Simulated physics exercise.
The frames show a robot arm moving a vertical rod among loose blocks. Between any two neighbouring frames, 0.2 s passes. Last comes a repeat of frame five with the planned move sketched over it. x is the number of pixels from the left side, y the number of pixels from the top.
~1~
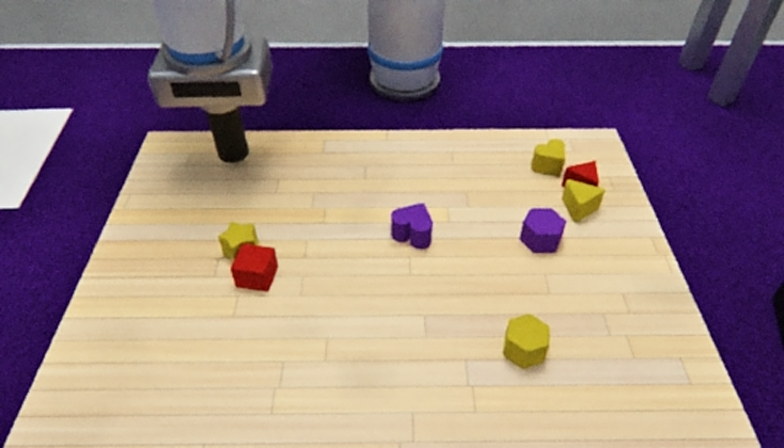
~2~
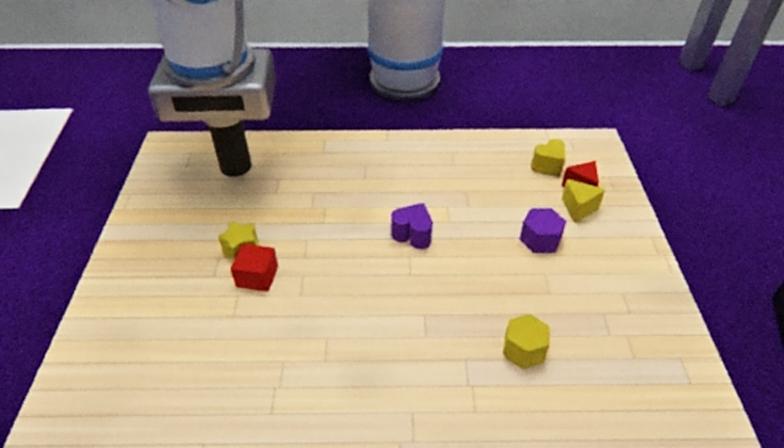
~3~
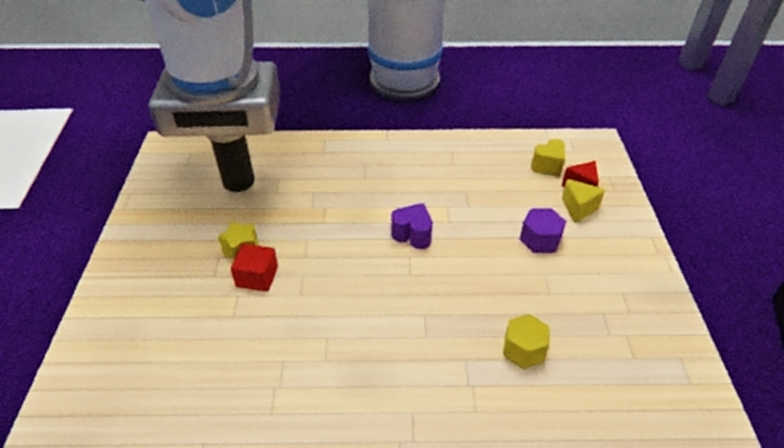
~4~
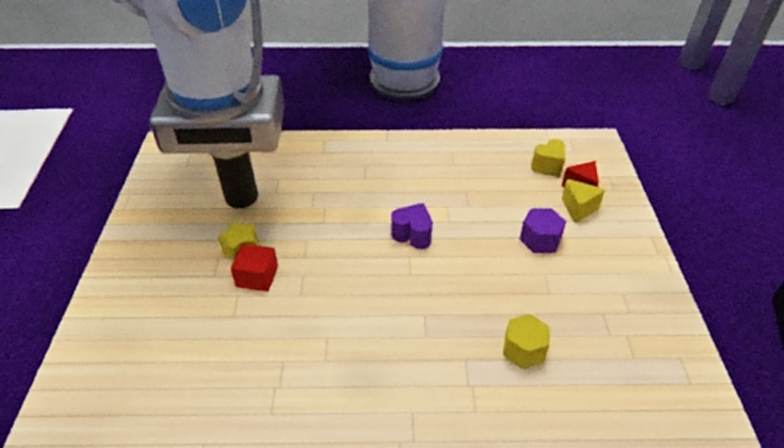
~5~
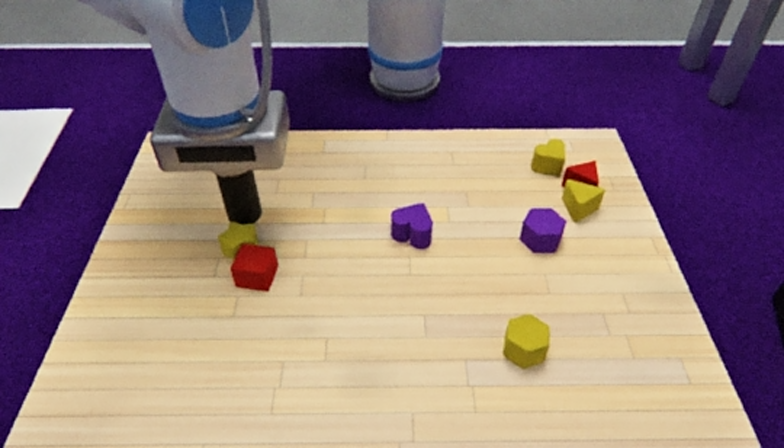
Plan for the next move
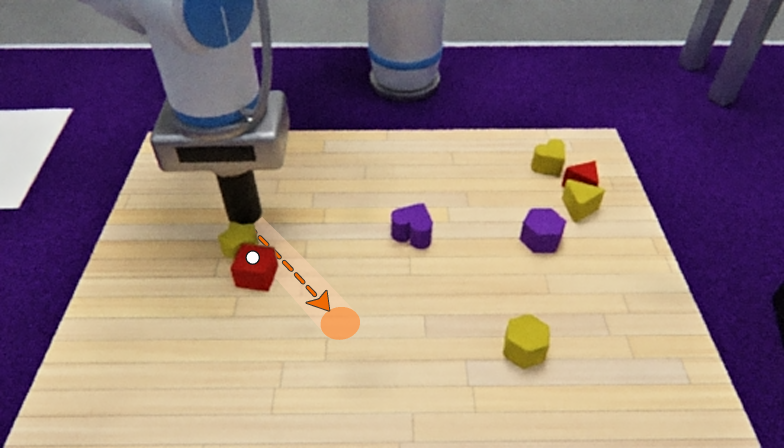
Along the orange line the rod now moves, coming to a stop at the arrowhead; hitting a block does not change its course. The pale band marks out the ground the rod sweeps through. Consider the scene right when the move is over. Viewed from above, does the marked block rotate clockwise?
I'd say no.
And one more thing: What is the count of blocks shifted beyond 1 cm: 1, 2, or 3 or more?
A pair of blocks is moved.
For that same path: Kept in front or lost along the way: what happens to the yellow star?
Beside or behind.
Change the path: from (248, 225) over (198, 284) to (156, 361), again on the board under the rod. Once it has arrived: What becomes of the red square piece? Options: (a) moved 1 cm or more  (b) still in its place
The one that fits is a, moved 1 cm or more.
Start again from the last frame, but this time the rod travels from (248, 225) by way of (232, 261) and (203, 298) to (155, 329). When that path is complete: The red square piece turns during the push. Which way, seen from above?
It ends up turned anticlockwise.
The line goes from (248, 225) to (340, 323); the dot is on the red square piece.
The first path, step by step. One third of the way, rod (274, 244); yellow star (237, 245), turned 50° clockwise; red square piece (251, 270), turned 35° anticlockwise.
Two thirds of the way, rod (307, 277); yellow star (237, 245), turned 50° clockwise; red square piece (251, 270), turned 35° anticlockwise.
At the end, rod (339, 313); yellow star (237, 245), turned 50° clockwise; red square piece (251, 270), turned 35° anticlockwise.
